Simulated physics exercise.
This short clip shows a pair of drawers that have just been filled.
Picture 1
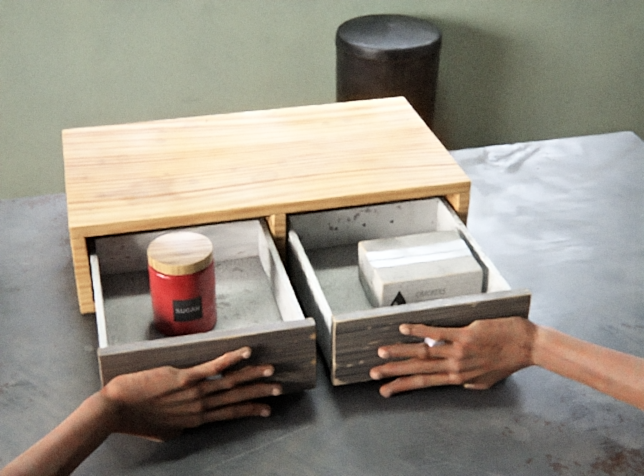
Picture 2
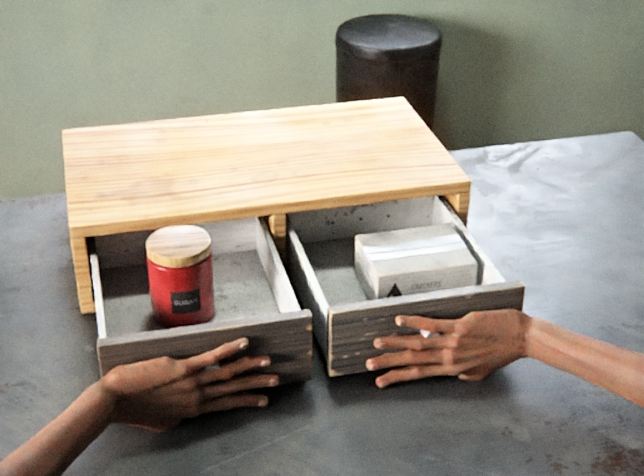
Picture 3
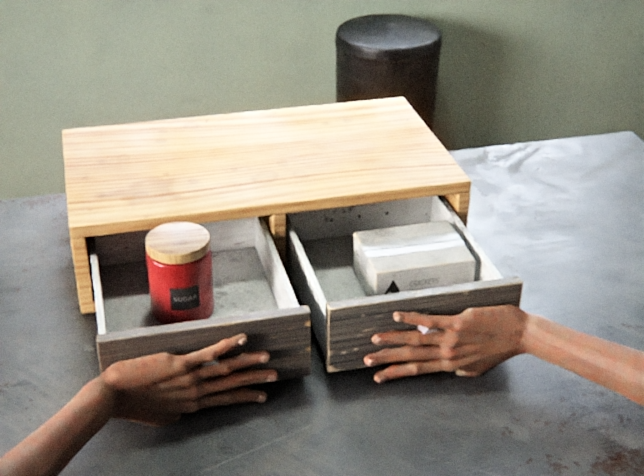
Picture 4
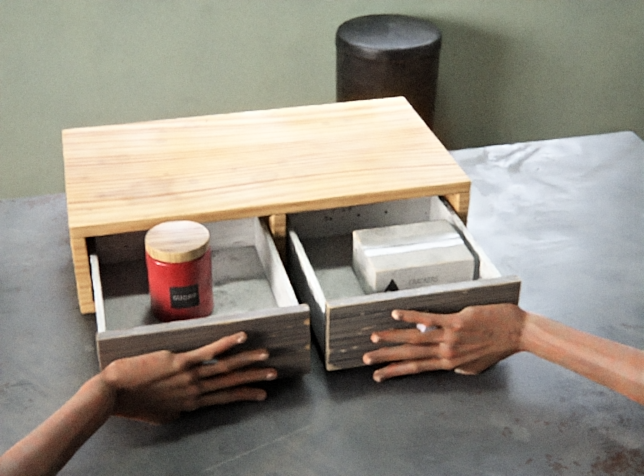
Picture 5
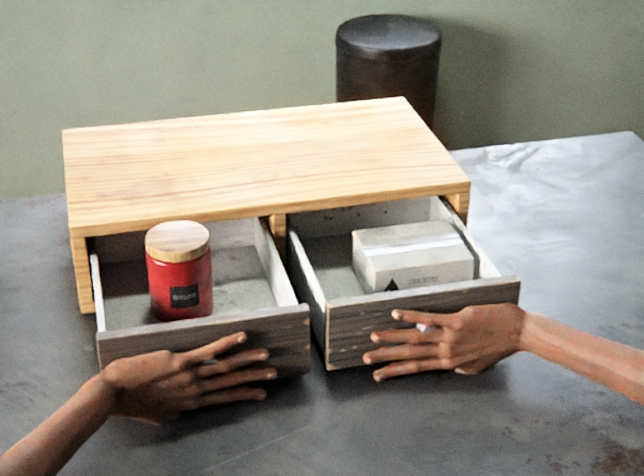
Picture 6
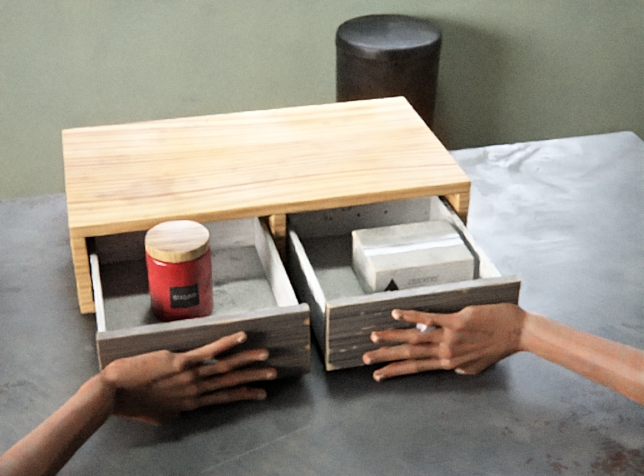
Two hands, one reaching in from each side, rest their fingers against the fronts of two open grey drawers in a pale wooden chest on a grey tabletop, seen from above and in front. The left drawer holds a red jar with a wooden lid, the right a white box, and a dark round container stands behind. The hands ease both drawers very slightly inward, then barely move, while the view stays still.
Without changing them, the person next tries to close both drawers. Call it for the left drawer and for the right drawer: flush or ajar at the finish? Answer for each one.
Left drawer: Ajar. Right drawer: Flush.
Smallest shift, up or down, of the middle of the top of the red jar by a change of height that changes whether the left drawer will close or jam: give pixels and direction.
Shift: Approx. 16 px, direction down.
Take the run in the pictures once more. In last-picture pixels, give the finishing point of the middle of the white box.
(363, 184), roughly.
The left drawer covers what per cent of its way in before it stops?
About 55 per cent of the way in.
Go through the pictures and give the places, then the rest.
Left drawer (195, 305) wide open; right drawer (397, 277) wide open; white box (418, 275), in the first frame.
Right drawer (393, 270) wide open; red jar (181, 278), in the second frame.
Left drawer (192, 294) wide open; chest (259, 195), in the third frame.
Right drawer (390, 265) wide open; white box (411, 263), in the fourth frame.
Left drawer (191, 292) wide open; red jar (180, 273), in the fifth frame.
Left drawer (191, 292) wide open; right drawer (390, 265) wide open; chest (259, 195), in the sixth frame.
Then, 0.46 s past the last view, left drawer starting in; right drawer about half in.
Finally, the left drawer will not close; the right drawer goes all the way in.
